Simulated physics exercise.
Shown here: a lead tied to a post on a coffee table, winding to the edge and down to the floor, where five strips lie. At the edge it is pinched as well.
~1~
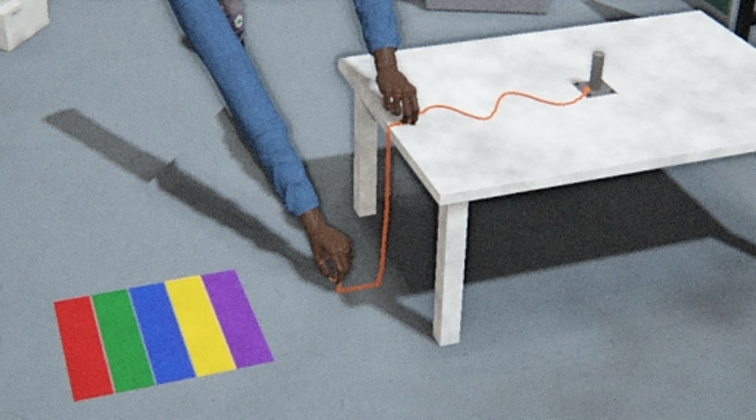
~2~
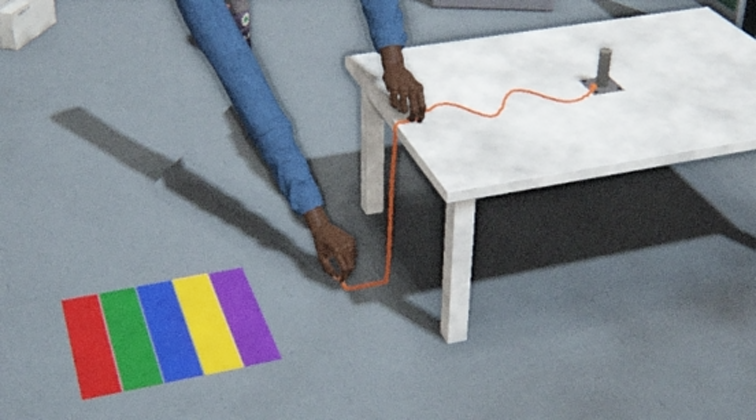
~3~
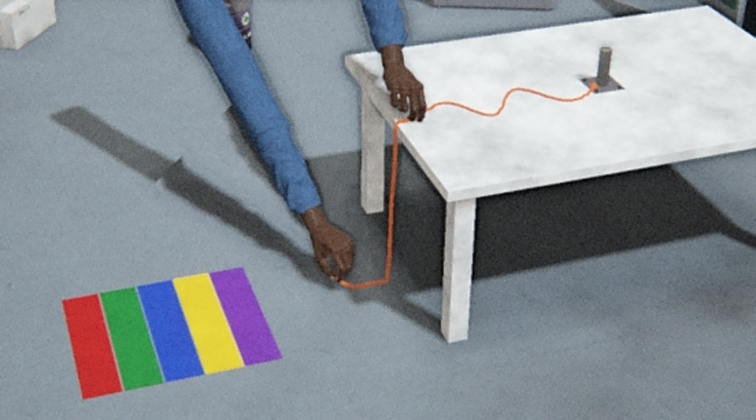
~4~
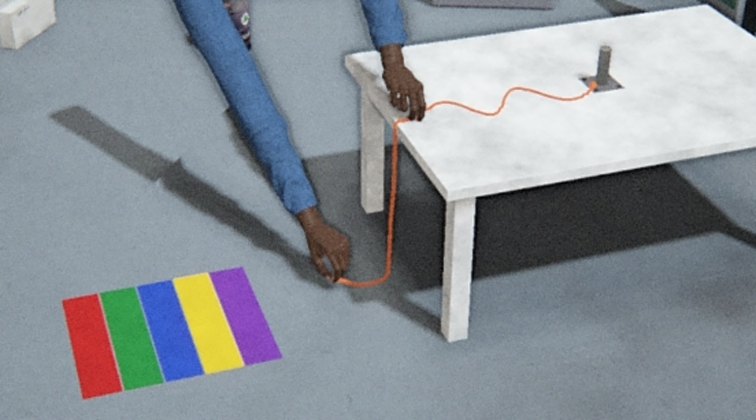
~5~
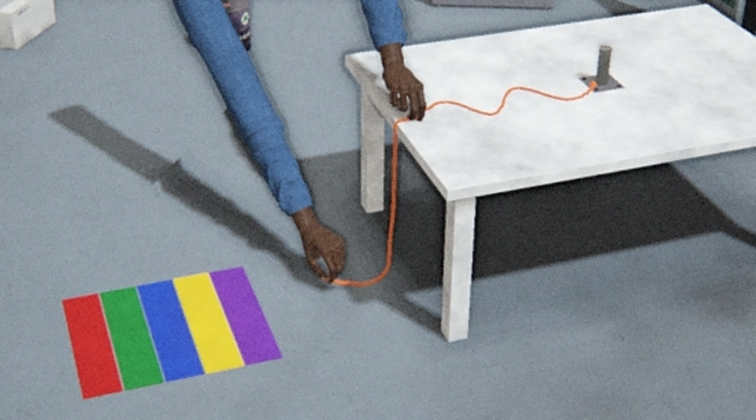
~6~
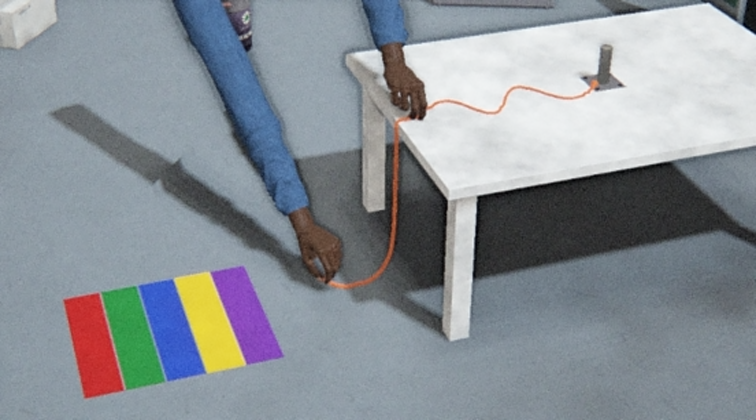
At the start, an orange cord winds from a post across a white table to its edge, pinched there by one hand, while the other holds its low end right of five coloured strips. The lower hand then shifts slightly left, and the cord's hanging part changes from a sharp bend to a smooth curve.
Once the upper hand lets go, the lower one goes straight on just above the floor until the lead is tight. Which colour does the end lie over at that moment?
It lies over green.
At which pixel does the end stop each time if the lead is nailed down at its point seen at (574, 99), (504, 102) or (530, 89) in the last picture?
For the three tries you'd see (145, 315), (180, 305) and (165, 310).
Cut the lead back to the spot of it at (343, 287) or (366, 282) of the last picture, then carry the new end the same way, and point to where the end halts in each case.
Try one: (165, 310); try two: (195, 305).
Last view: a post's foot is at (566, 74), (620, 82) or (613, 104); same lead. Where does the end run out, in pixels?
First try about (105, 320), second about (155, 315), third about (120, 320).
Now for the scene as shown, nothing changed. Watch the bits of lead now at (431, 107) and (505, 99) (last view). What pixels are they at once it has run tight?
One ends up around (370, 137), the other around (472, 105).
Soon after, end near (211, 302); over yellow.
After that, end near (162, 311); over blue.
At the stop, end near (133, 317); over green. It gets as far as the green strip.
